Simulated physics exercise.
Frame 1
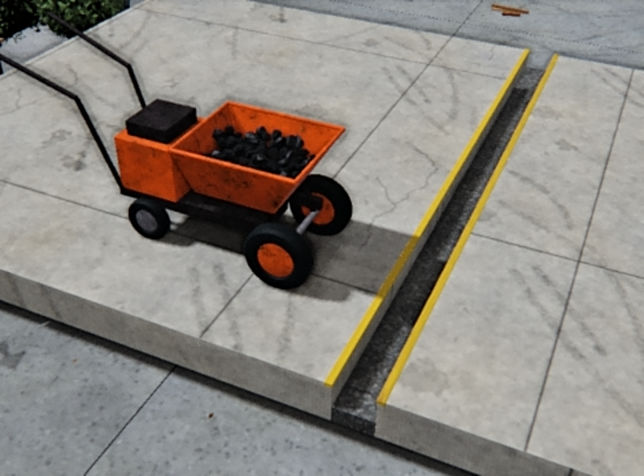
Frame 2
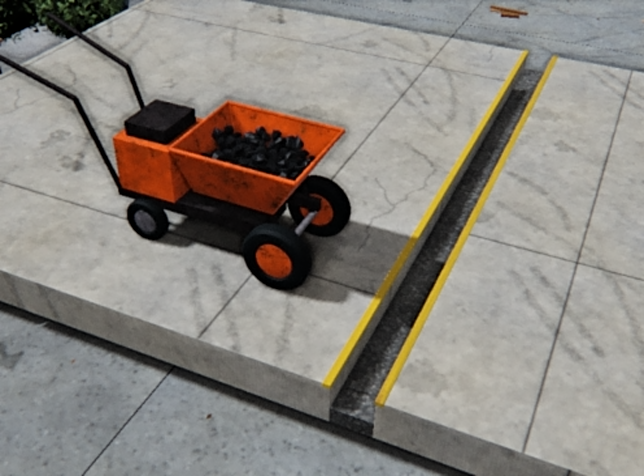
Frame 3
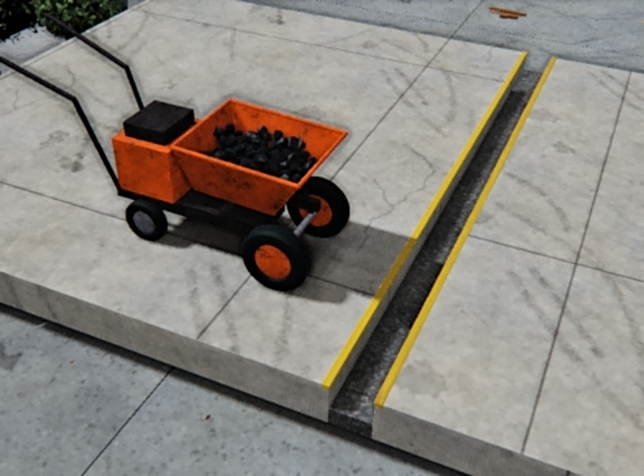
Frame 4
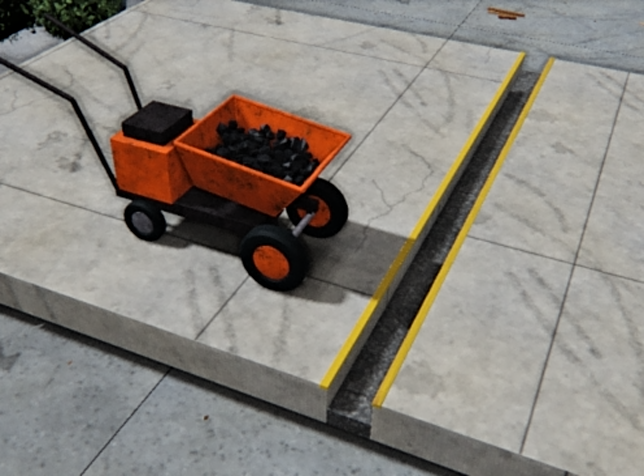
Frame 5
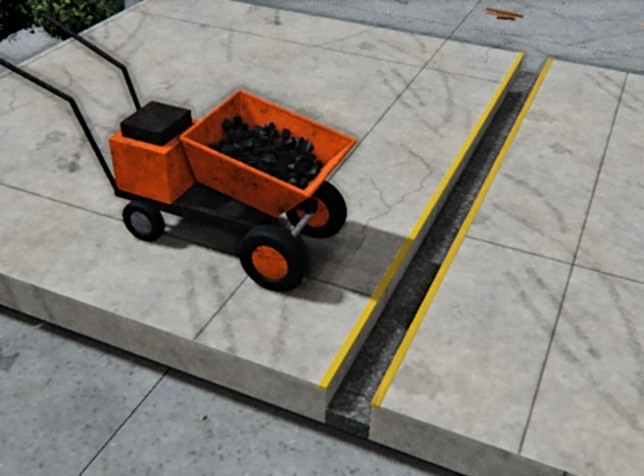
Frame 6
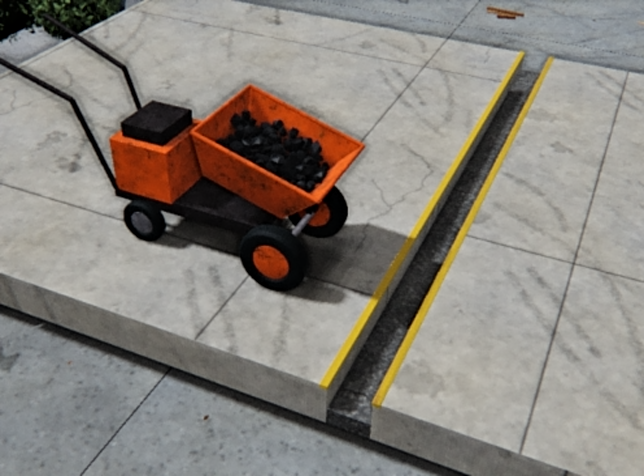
To begin with, an orange motor barrow loaded with black lumps stands on pale paving, its skip level and facing a narrow, yellow-edged trench on the right. The skip then tilts slightly forward, and its back end rises further until it leans clearly towards the trench, the lumps still inside.
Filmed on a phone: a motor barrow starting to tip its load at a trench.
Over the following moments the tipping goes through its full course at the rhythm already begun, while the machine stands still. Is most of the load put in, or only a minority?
Most of it goes in.
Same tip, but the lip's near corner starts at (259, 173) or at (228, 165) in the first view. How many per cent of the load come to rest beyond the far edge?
About 0 percent the first time, about 0 percent the second.
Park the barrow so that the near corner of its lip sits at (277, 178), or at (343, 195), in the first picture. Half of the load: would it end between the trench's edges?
Try one: The greater share. Try two: The lesser share.
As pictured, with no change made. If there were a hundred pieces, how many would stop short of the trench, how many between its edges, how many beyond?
In percent, short 5, between 70 and beyond 10.
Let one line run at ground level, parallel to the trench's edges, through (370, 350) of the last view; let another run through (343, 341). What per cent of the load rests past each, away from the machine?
Estimate, first then second: 50 %, 80 %.
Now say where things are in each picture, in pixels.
In the first frame, lip of the skip at (295, 183), level; top of the load at (256, 160), lumps of coal; first edge of the trench at (353, 341); far edge at (404, 357), the trench under half as wide as the skip, and about half as deep as wide.
In the second frame, lip of the skip at (295, 184), level; top of the load at (261, 154).
In the third frame, lip of the skip at (298, 187), tipped barely; top of the load at (252, 155).
In the fourth frame, lip of the skip at (302, 191), tipped a little; top of the load at (255, 154).
In the fifth frame, lip of the skip at (309, 196), tipped a little; top of the load at (249, 145).
In the sixth frame, lip of the skip at (318, 201), tipped clearly; top of the load at (251, 145); first edge of the trench at (349, 343); far edge at (399, 359).
Soon after the last picture, skip tipped steeply; all in the skip.
A little later, skip tipped right over; nearly all in the skip; a stray few in or heaped over the trench; a stray few falling.
Later still, skip tipped right over; about half in the skip; a stray few short of the trench; about half in or heaped over the trench; a small part beyond it.
By the end, skip tipped right over; about a quarter in the skip; a stray few short of the trench; about two thirds in or heaped over the trench; a small part beyond it.
